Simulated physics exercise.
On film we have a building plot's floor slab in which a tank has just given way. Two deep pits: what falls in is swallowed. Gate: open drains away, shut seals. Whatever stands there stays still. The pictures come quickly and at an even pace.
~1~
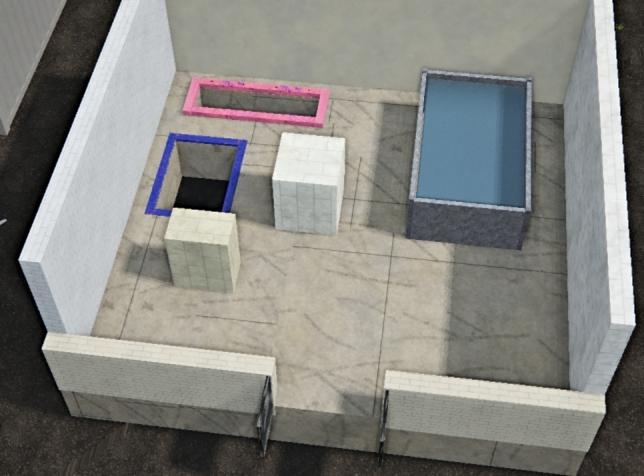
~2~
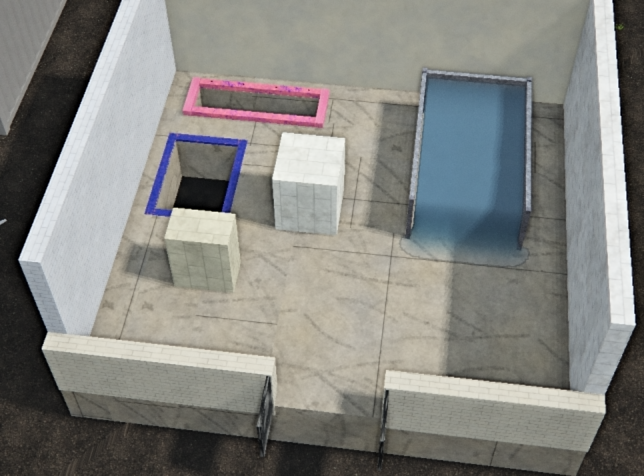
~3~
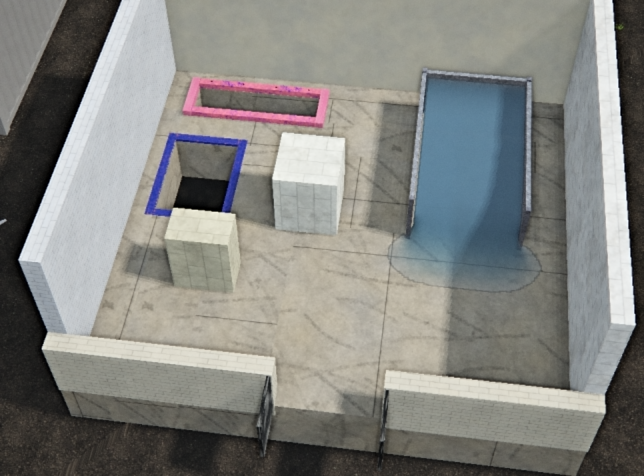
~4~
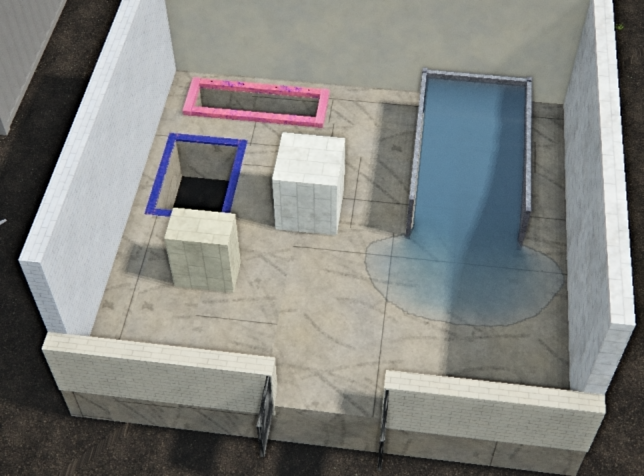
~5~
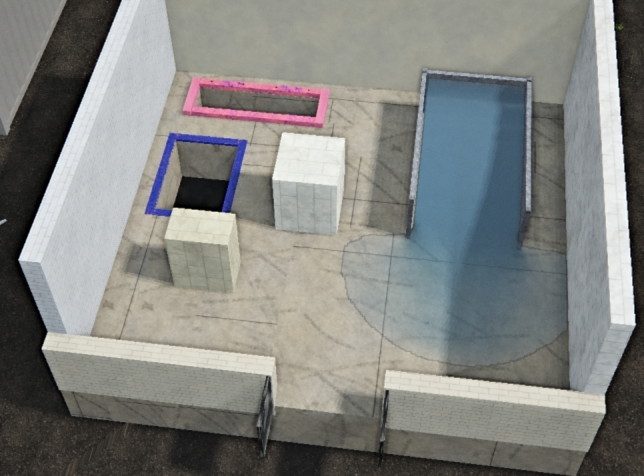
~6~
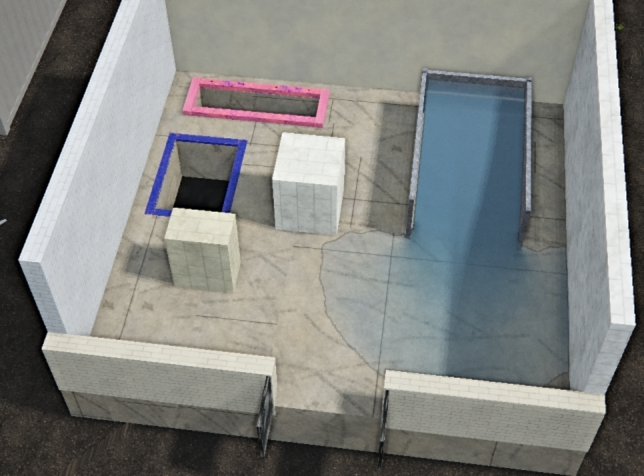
A blue tank opens at its front, and water pours out and spreads across the slab.
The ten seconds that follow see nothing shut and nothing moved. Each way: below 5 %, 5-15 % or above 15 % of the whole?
Gate - above 15 %, blue pit - above 15 %, pink pit - below 5 %.
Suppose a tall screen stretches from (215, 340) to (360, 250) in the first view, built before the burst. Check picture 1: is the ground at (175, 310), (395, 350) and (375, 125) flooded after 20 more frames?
Swamped; swamped; spared.
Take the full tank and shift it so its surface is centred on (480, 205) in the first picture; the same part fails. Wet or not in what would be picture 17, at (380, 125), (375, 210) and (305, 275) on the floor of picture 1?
Taking them as they were asked, they come out bone dry, bone dry, bone dry.
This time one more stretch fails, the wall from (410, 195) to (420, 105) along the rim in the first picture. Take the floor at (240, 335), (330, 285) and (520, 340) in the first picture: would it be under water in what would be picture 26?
First point swamped, second point swamped, third point spared.
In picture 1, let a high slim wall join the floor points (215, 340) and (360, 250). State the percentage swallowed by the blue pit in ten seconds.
The blue pit takes 12 per cent.
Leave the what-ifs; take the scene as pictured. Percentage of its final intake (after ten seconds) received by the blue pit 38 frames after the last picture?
Around 30 percent.
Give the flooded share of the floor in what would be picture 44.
Roughly 75 %.
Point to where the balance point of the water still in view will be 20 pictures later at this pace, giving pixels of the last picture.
I'd place it roughly at (421, 296).
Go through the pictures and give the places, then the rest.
The first frame shows the open tank at (473, 141) is whole and still.
In the second frame, the front is at (524, 251), out from the gap at (465, 230).
In the third frame, water pours out at (465, 232) and has run to (533, 270).
In the fourth frame, the front is at (519, 316), out from the gap at (465, 233).
In the fifth frame, the front is at (479, 360), out from the gap at (465, 233).
In the sixth frame, the front is at a hidden place, out from the gap at (464, 233).
A moment on, water covers 35 % of the floor; the gate 1 %, the blue pit 0 %, the pink pit 0 %.
Next, water covers 40 % of the floor; the gate 6 %, the blue pit 0 %, the pink pit 0 %.
Then, water covers 50 % of the floor; the gate 14 %, the blue pit 0 %, the pink pit 0 %.
Later, water covers 75 % of the floor; the gate 20 %, the blue pit 5 %, the pink pit 0 %.
In the end, water covers 95 % of the floor; the gate 23 %, the blue pit 19 %, the pink pit 0 %.
